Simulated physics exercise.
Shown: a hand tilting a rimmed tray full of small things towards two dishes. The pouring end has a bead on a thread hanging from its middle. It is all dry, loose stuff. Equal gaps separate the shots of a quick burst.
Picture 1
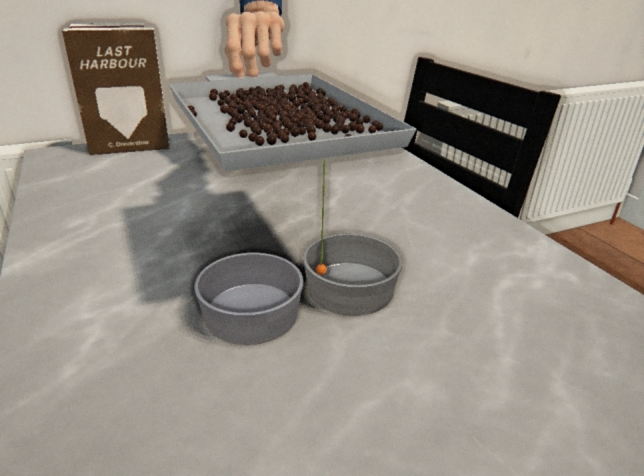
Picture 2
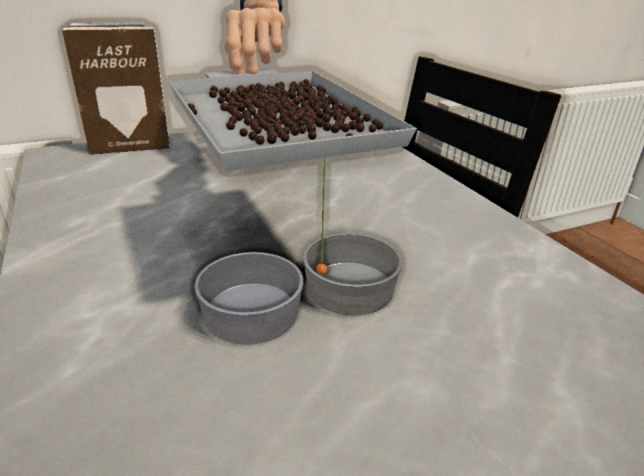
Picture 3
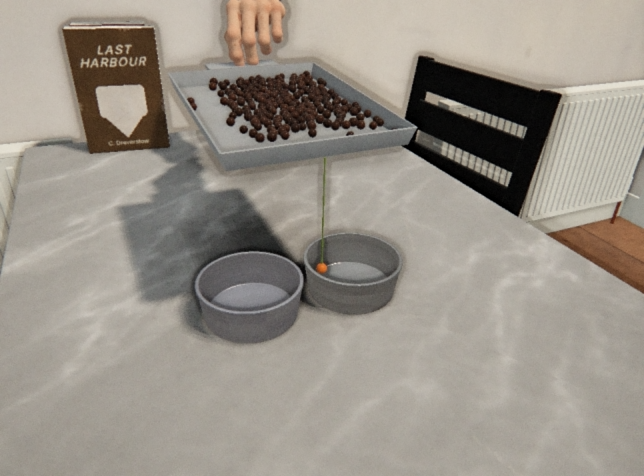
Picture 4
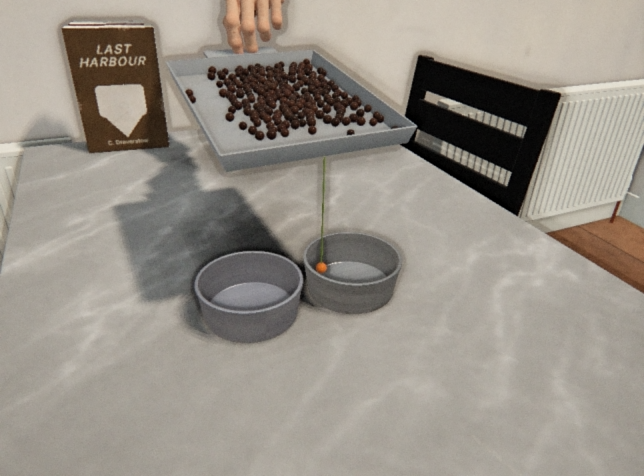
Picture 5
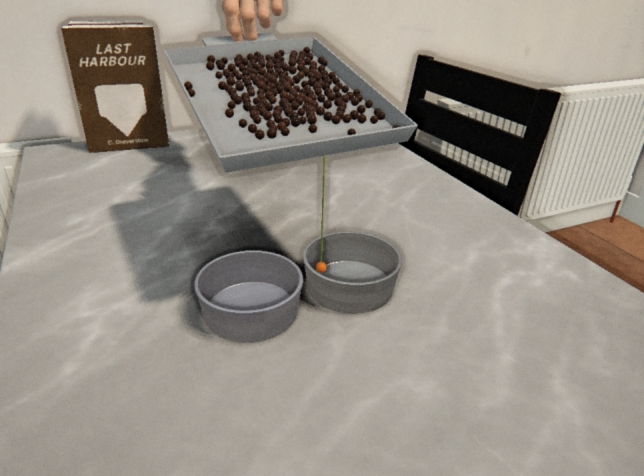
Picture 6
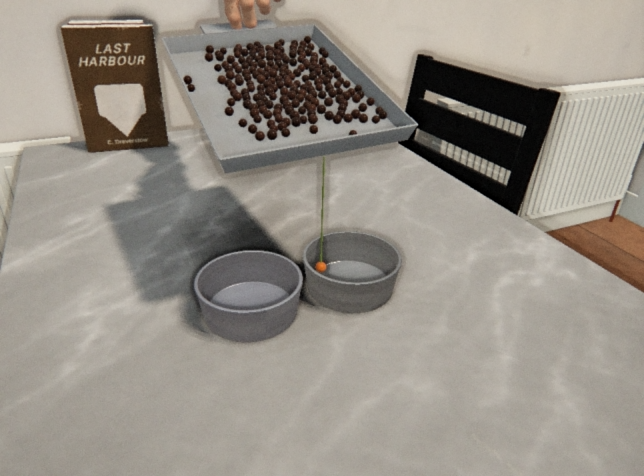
In this clip, a hand holds a rimmed gray tray of small brown balls above two round dishes and gradually tilts it, raising the far end slightly, while the balls shift and spread a little across the tray.
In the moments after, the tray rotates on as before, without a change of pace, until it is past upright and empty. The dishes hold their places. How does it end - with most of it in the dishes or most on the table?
It ends with most on the table.
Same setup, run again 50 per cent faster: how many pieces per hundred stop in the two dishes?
That works out at roughly 0 per cent.
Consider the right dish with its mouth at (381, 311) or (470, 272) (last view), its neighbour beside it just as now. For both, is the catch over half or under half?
The pair would catch the greater share the first time and the lesser share the second time.
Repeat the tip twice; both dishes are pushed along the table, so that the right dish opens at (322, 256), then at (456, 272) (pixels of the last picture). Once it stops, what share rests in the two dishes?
About 0 per cent, then about 30 per cent.
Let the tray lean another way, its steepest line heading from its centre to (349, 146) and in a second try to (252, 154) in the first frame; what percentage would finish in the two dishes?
About 0 and 30 percent.
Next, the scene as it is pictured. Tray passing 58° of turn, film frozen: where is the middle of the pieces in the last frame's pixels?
Centre estimate: (294, 135).
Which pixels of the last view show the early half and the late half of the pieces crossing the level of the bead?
(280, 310) first, (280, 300) later.
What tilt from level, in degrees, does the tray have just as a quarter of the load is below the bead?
Approx. reading: About 80°.
Shortly afterwards, tray tipped steeply; the bulk on the tray; a little outside both; a little in the air.
Next, tray tipped right over; a little on the tray; only a few in the right dish; the bulk outside both; a little in the air.
Some moments later, tray tipped past a quarter turn; only a few in the left dish; only a few in the right dish; all but a few outside both.
In the end, tray tipped past a quarter turn; only a few in the left dish; only a few in the right dish; all but a few outside both.
